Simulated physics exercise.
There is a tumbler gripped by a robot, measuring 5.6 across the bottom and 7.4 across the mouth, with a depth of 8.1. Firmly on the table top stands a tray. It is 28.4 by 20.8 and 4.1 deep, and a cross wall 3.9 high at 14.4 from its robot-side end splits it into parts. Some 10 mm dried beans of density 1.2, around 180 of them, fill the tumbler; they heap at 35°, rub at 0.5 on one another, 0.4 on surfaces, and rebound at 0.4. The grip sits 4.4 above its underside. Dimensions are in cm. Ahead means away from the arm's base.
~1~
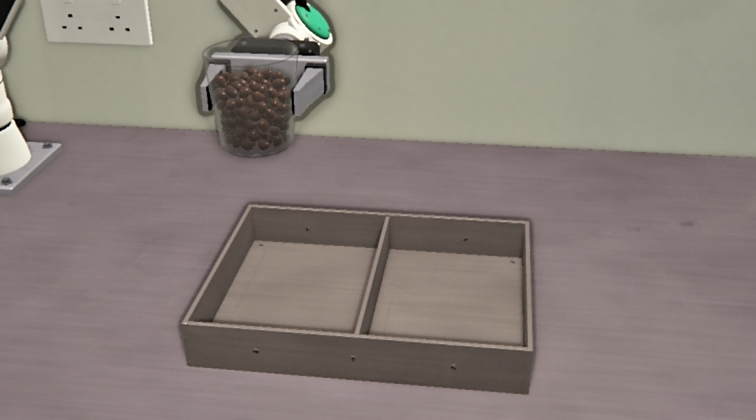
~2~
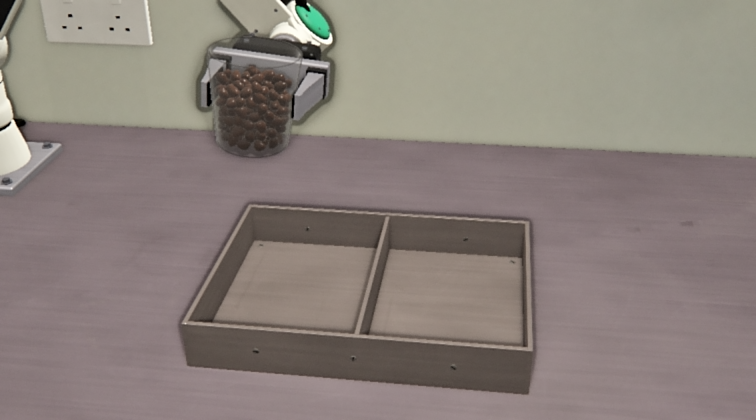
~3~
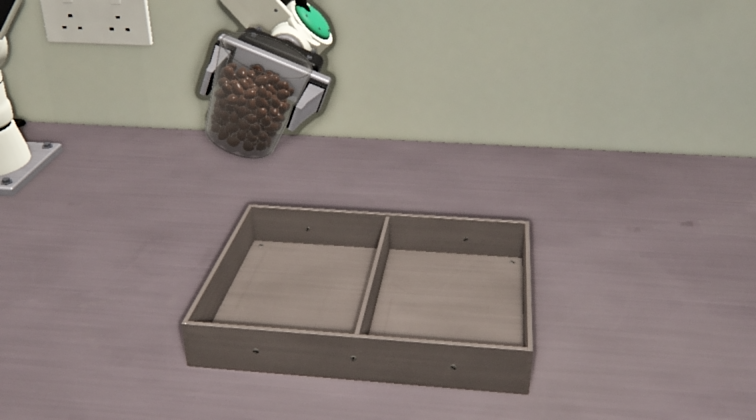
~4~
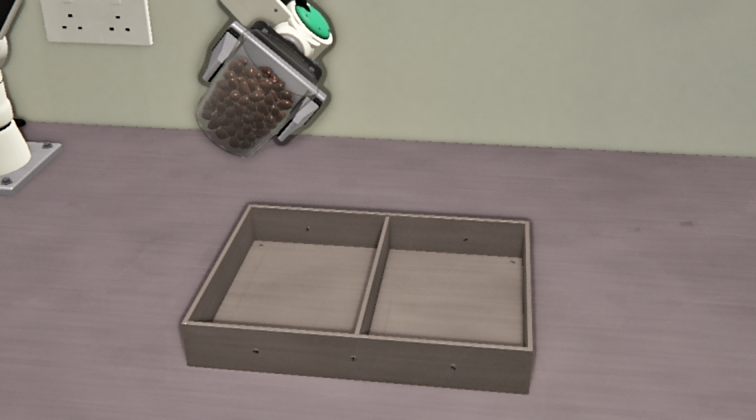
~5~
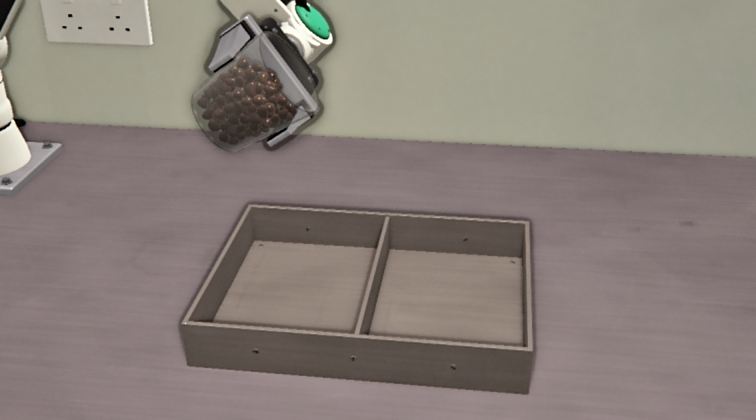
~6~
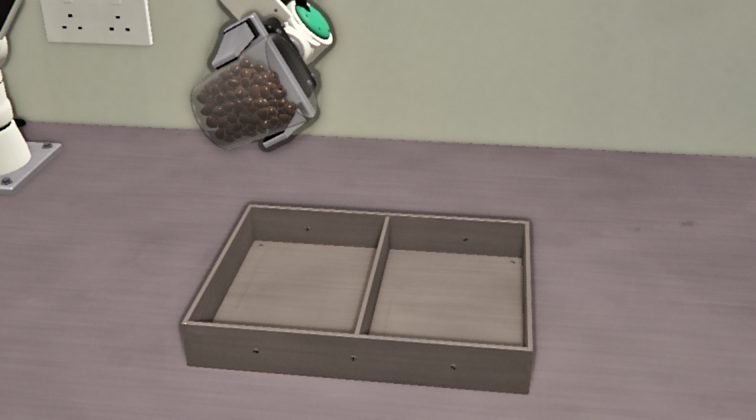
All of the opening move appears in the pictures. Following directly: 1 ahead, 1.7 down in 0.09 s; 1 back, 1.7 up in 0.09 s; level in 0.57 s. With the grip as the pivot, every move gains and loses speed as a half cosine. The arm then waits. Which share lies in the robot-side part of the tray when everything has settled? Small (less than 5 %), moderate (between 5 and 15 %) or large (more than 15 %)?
Small.
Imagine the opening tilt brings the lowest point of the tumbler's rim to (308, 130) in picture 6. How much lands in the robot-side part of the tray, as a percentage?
Result: Approximately 5 %.
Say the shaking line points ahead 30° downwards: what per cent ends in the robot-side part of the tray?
Result: Approx. 0 %.
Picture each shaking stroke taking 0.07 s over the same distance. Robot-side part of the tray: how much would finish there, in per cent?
It would come to roughly 0 %.
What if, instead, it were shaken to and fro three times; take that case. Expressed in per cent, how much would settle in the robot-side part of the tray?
Result: Approximately 0 per cent.
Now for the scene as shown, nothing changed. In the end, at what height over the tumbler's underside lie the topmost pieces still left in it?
The top sits some 7.5 cm up.
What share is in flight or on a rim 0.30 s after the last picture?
I'd reckon close to 0 per cent.
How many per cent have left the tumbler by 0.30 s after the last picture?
I'd put it at some 0 per cent at that point.
Then, 0.30 s on, tilted 55° forward, highest piece 23 above the table; 175 in the tumbler.
Then, 0.60 s on, tilted 10° forward, highest piece 24 above the table; 175 in the tumbler.
Then, 0.95 s on, level, highest piece 24 above the table; 175 in the tumbler.
Then, 2.00 s on, level, highest piece 24 above the table; 175 in the tumbler.
In the end, 175 in the tumbler. That is 0 % in the robot-side part of the tray.
